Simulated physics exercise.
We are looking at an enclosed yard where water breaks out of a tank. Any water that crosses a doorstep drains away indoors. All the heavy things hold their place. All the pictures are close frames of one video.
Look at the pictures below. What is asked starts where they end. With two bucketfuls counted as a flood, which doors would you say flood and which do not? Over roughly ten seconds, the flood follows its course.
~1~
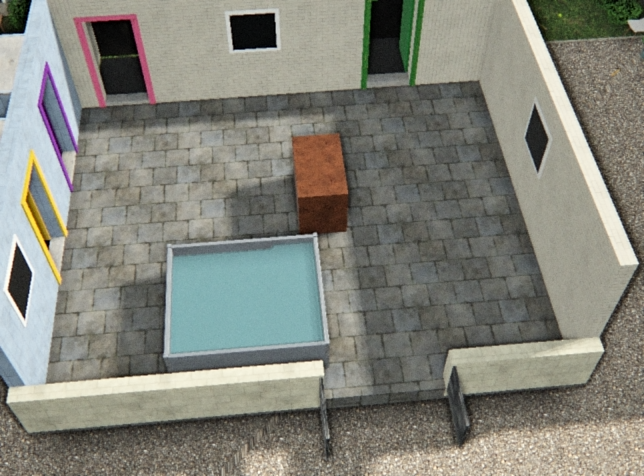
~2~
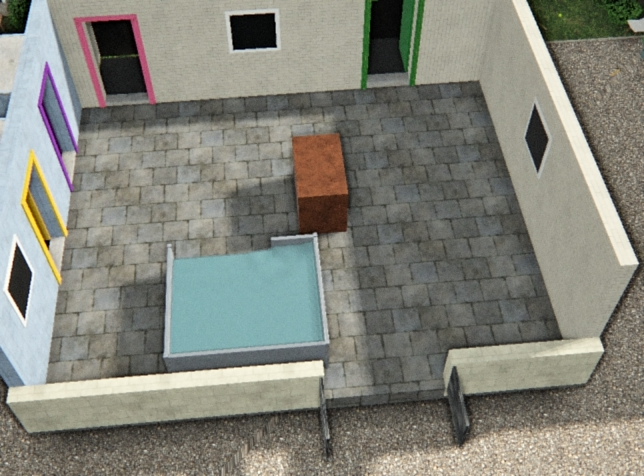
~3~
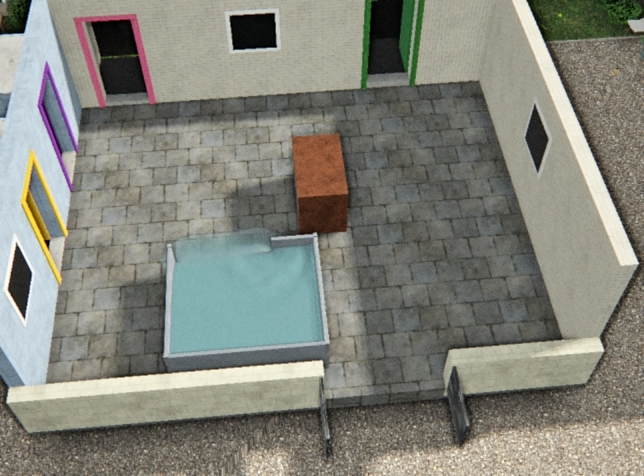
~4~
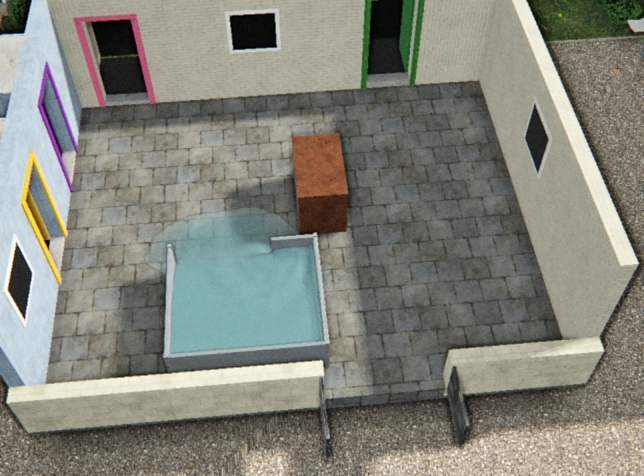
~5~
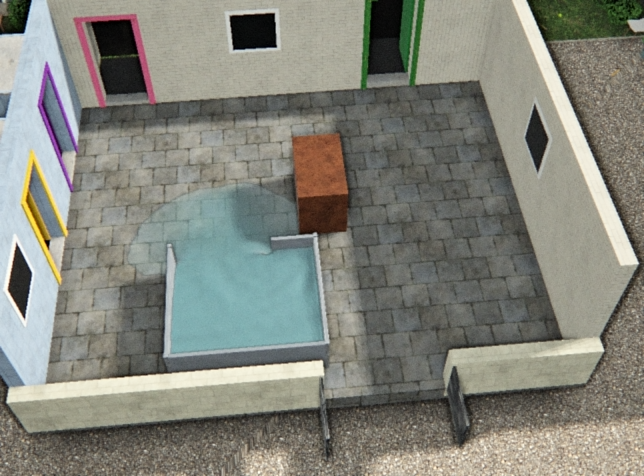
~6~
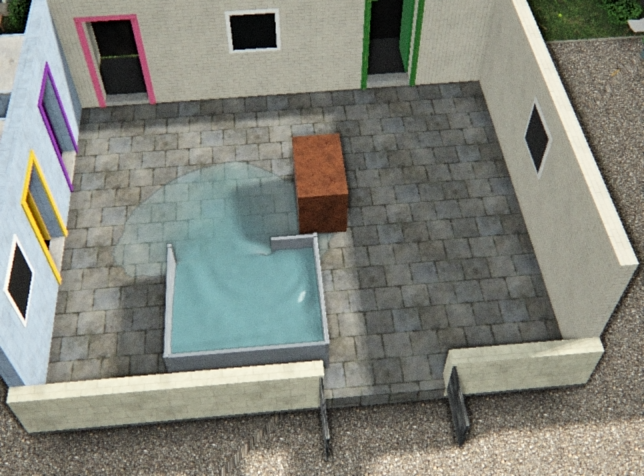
The pink door will pass more than two buckets. The green door will pass two buckets at most. The purple door will pass more than two buckets. The yellow door will pass more than two buckets.
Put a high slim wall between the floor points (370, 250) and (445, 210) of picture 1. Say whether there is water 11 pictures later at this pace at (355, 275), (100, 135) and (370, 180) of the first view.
As listed: Free of water, wet, clear.
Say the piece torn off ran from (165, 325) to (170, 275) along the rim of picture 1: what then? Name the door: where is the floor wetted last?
I say the green-painted one.
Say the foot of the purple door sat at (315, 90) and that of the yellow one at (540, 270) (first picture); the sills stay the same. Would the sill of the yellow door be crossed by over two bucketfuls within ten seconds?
Answer: Yellow is not flooded.
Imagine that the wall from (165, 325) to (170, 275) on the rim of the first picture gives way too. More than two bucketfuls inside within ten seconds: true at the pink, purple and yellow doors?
Going through them, the pink one clears the cutoff, the purple one falls below the cutoff, the yellow one clears the cutoff.
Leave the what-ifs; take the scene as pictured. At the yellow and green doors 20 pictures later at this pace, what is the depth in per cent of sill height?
Close to 100 per cent for the first one and close to 40 per cent for the second.
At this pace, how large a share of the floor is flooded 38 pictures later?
I'd estimate some 60 per cent.
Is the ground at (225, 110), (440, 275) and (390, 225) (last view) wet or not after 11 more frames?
Result, as listed: Wetted / not wetted / not wetted.
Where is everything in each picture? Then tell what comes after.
The first picture shows still water in the open tank at (245, 295).
In the second picture, water pours out on the open tank's far side and has run to a hidden place.
In the third picture, water pours out on the open tank's far side and has run to (166, 258).
In the fourth picture, water pours out on the open tank's far side and has run to (274, 217).
In the fifth picture, the front is at (249, 187), out from the gap on the open tank's far side.
In the sixth picture, water pours out on the open tank's far side and has run to (232, 164).
A moment on, water covers 30 % of the floor; the pink door not reached, the green door not reached, the purple door not reached, the yellow door not reached.
Next, water covers 40 % of the floor; the pink door under two buckets in, the green door not reached, the purple door under two buckets in, the yellow door wet at the sill, nothing in.
Then, water covers 45 % of the floor; the pink door far over two buckets in, the green door wet at the sill, nothing in, the purple door over two buckets in, the yellow door wet at the sill, nothing in.
Later, water covers 60 % of the floor; the pink door far over two buckets in, the green door wet at the sill, nothing in, the purple door far over two buckets in, the yellow door under two buckets in.
In the end, water covers 95 % of the floor; the pink door far over two buckets in, the green door wet at the sill, nothing in, the purple door far over two buckets in, the yellow door over two buckets in.
